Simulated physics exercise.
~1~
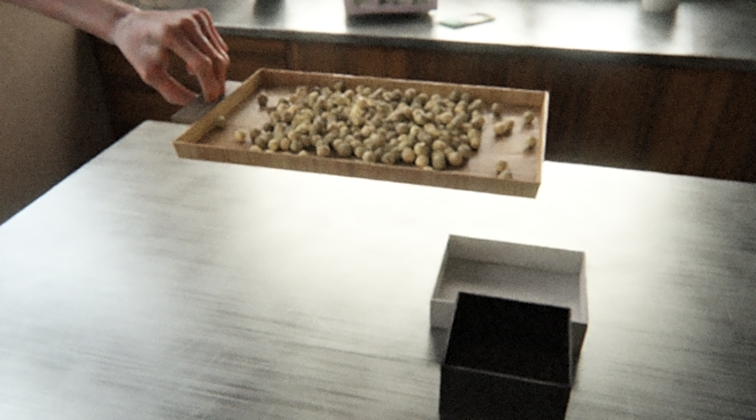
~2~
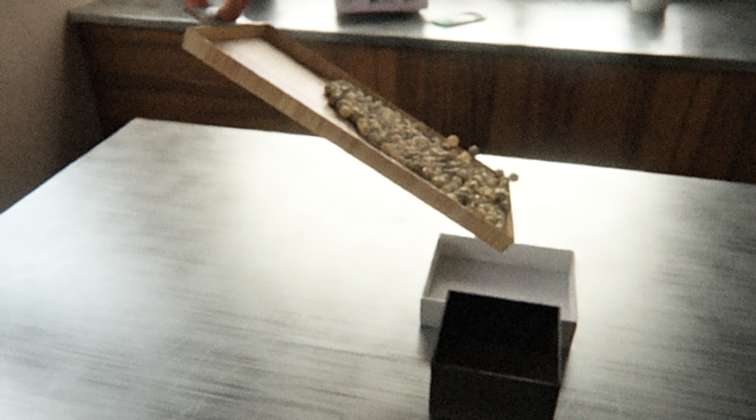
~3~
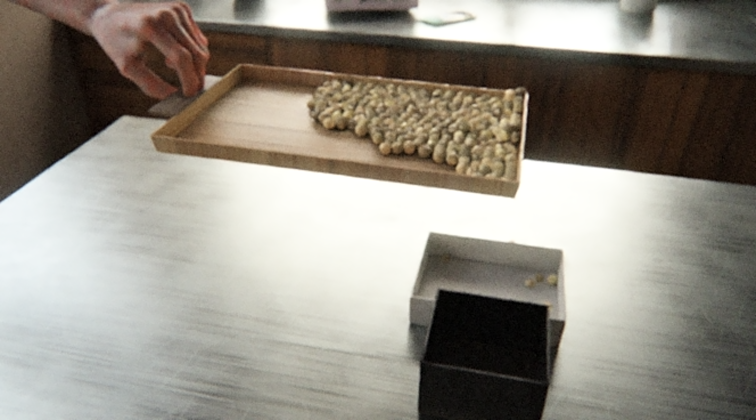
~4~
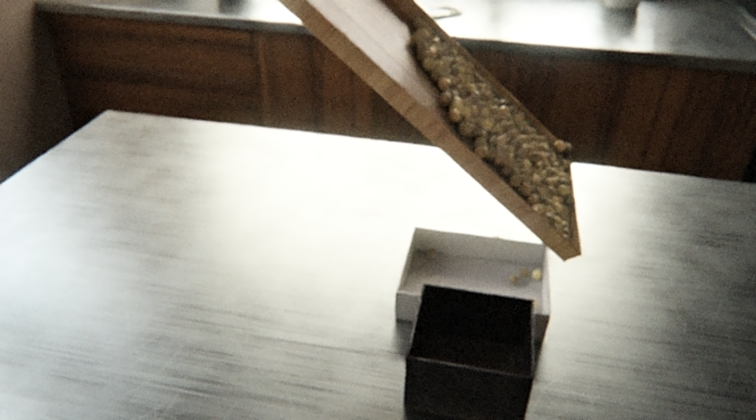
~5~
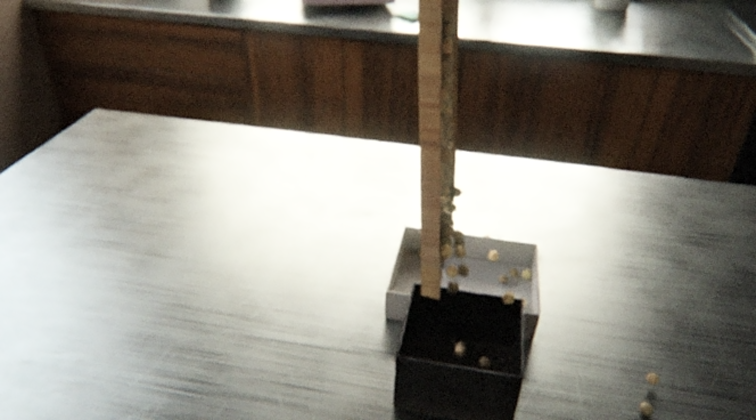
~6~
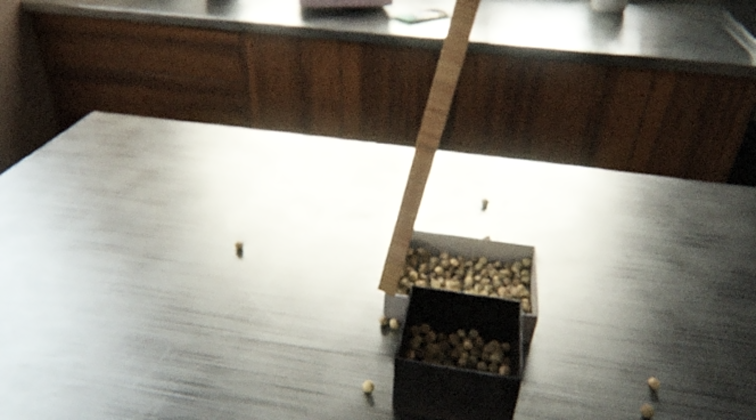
A wooden tray of round nuts, held by a hand, tipped down to the right, levelled out, then tilted steeply past upright, pouring most of the nuts into a white box and fewer into a black one, with a few left scattered on the table.
